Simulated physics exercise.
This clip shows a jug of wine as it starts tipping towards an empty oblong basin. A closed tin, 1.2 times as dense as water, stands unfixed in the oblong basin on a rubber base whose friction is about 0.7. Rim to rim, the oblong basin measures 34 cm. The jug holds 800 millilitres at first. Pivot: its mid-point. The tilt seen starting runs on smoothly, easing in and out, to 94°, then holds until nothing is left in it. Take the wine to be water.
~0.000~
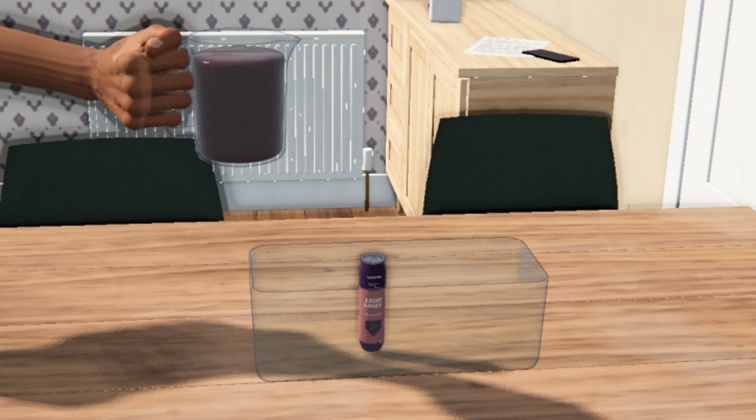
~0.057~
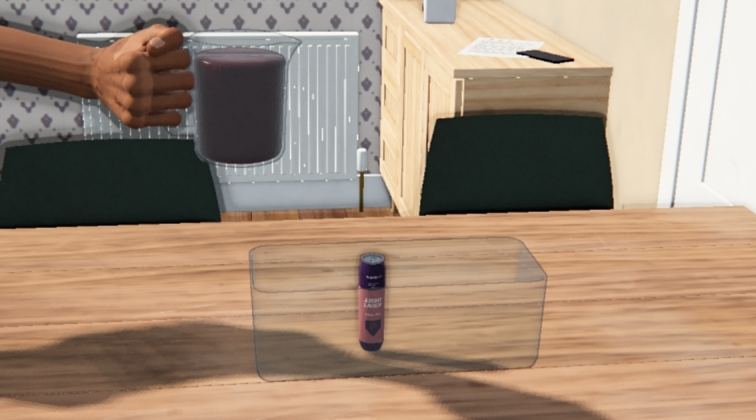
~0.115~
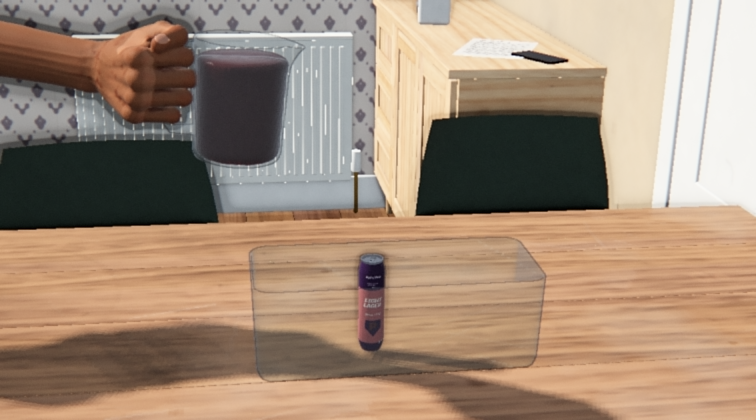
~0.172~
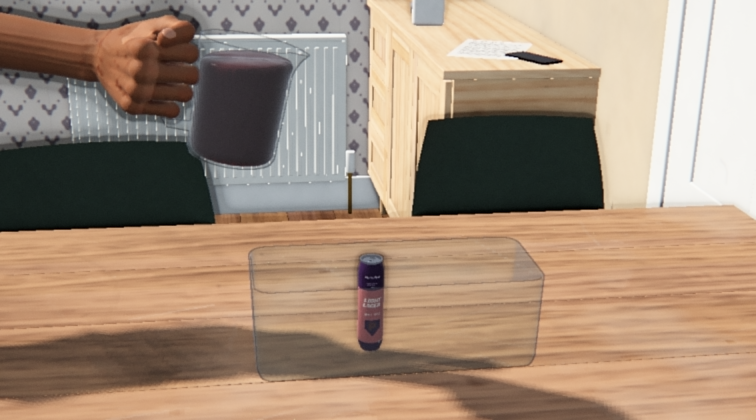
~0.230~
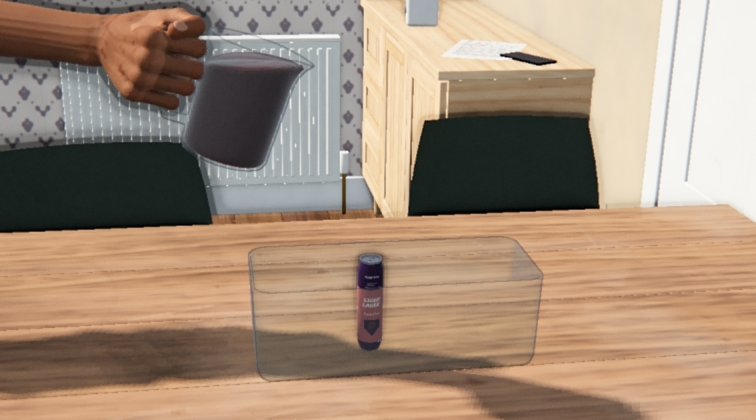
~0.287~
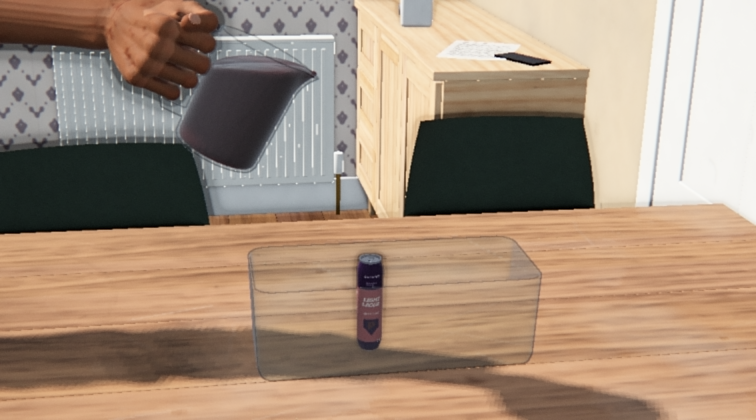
At a wooden table, a hand tilting a jug of dark wine rightward above a clear oblong basin with a closed tin.
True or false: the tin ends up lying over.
False.
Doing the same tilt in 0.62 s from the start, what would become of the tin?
Outcome - the tin stays erect.
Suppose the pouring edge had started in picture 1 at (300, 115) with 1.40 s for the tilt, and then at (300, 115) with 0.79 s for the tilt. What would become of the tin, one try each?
The tin overturns the first time and overturns the second time.
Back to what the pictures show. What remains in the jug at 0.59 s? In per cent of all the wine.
Roughly 72 %.
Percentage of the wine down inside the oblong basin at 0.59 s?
Close to 5 in a hundred.
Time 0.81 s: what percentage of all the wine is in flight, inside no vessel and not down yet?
Estimate: About 28 in a hundred.
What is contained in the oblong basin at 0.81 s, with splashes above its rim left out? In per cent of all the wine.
Near 40 per cent of the total.
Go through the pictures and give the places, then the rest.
In the first frame, it leans 0°; its right rim is at (301, 38); the wine meets the walls at (192, 54) and (286, 54); the oblong basin's rim runs from (251, 270) to (535, 260); the tin's top is at (373, 263).
In the second frame, it leans 1°; its right rim is at (302, 40); the wine meets the walls at (193, 55) and (287, 56).
In the third frame, it leans 5°; its right rim is at (305, 46); the wine meets the walls at (197, 55) and (289, 59).
In the fourth frame, it leans 11°; its right rim is at (310, 54); the wine meets the walls at (201, 58) and (294, 61).
In the fifth frame, it leans 18°; its right rim is at (315, 64); the wine meets the walls at (201, 71) and (303, 64).
In the sixth frame, it leans 27°; its right rim is at (319, 77); the wine meets the walls at (197, 84) and (314, 69).
By 0.59 s the tilt is 80° and 72 per cent is still to pour; the tin stands where it began.
By 0.81 s the tilt is 94° and 32 per cent is still to pour; the tin stands where it began.
By 1.04 s the tilt is 94° and 11 per cent is still to pour; the tin stands where it began.
By 1.29 s the tilt is 94° and 4 per cent is still to pour; the tin stands where it began.
At rest the tin stands where it began.
